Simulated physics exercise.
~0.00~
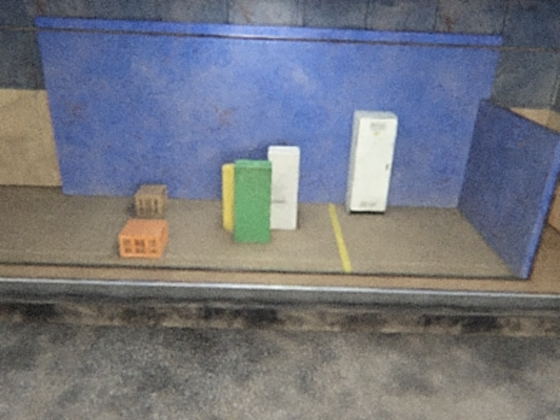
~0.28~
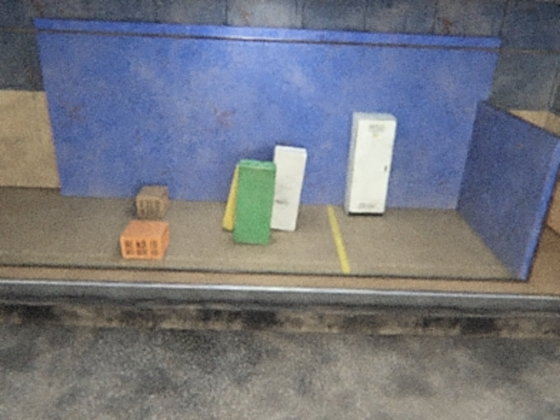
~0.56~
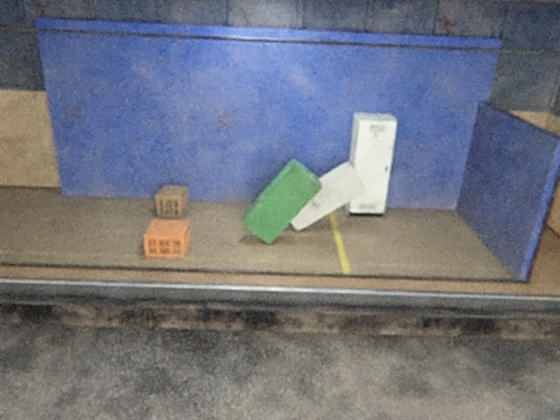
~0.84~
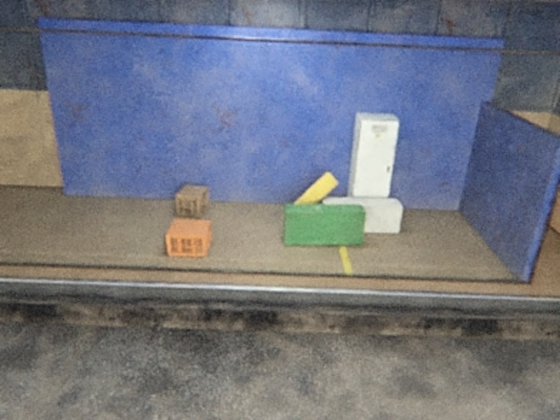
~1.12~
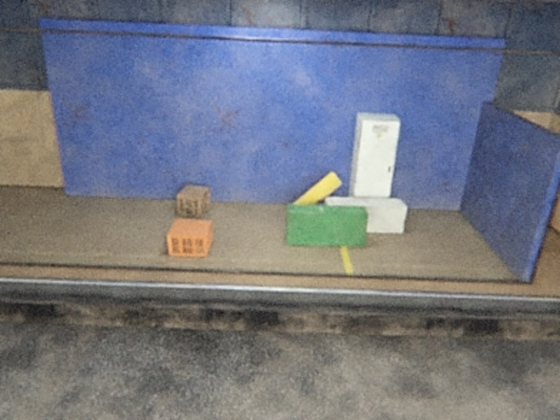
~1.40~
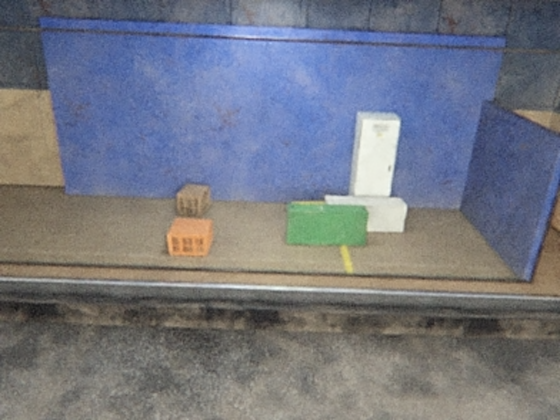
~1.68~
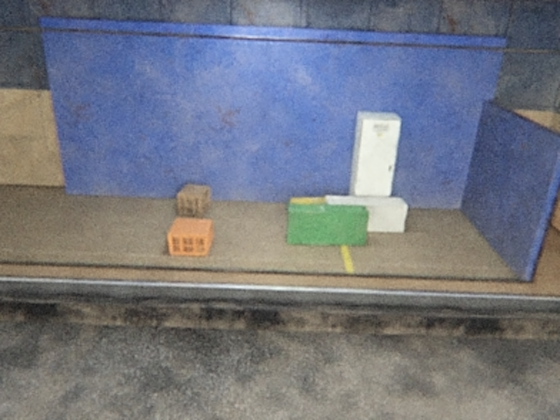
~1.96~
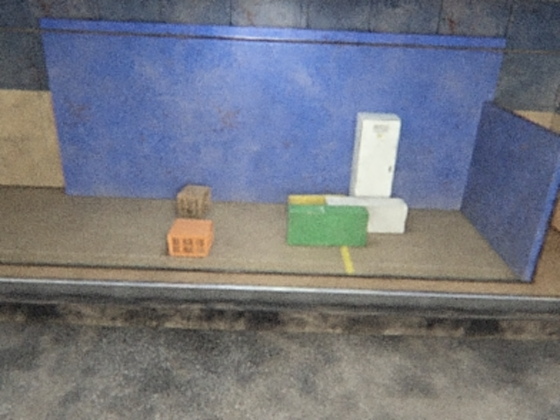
The floor of a delivery van bay, with a blue back wall and a fixed white locker, is seen from the front by a slightly swaying camera. An orange crate and a brown crate sit at left, while a yellow roll, a green tall box and a white tall box stand near the middle, left of a yellow line. The upright things lean right, and both crates slide a little right. The green and white boxes topple onto their sides, then the yellow roll drops flat behind them. Both crates and the green box rest short of the line, the white box beyond it.
